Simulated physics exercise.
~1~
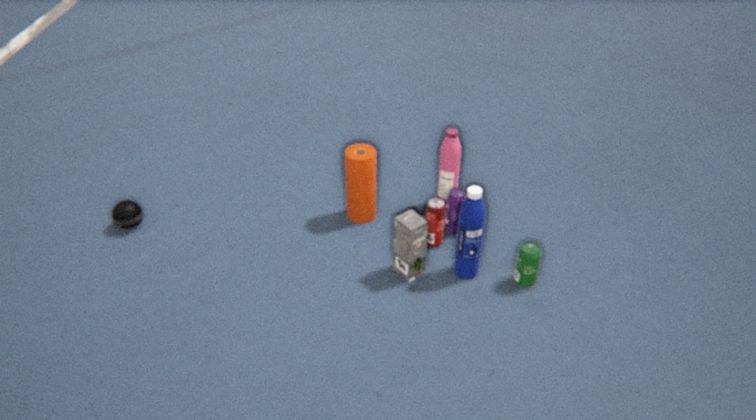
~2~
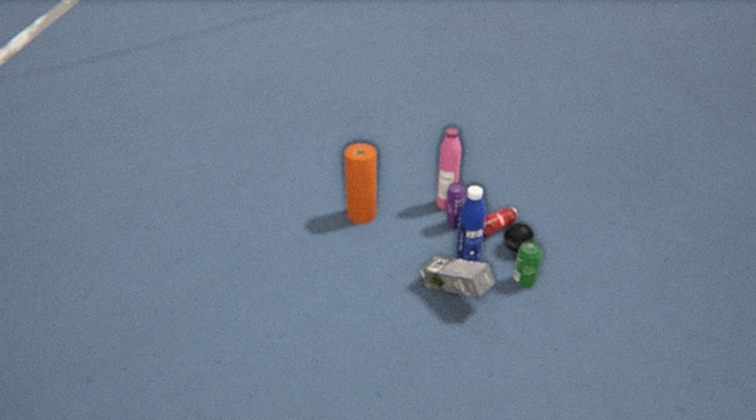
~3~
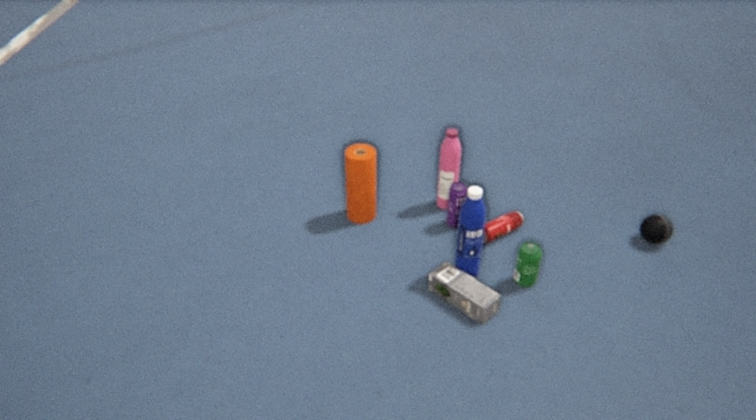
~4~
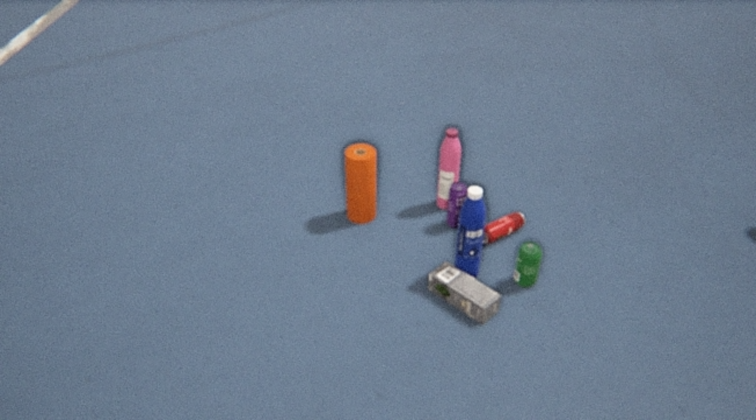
A black ball rolls in from the left across a blue floor marked by a white line in the upper left corner, seen from above by a still camera. Ahead of it stand an orange cylinder and, to its right, a cluster with a pink bottle, a purple can, a red can, a grey carton, a blue bottle and a green can. The ball runs into the cluster, and the carton and red can topple. It rolls on to the right and out of view. The carton and red can lie on their sides while the others stay upright.
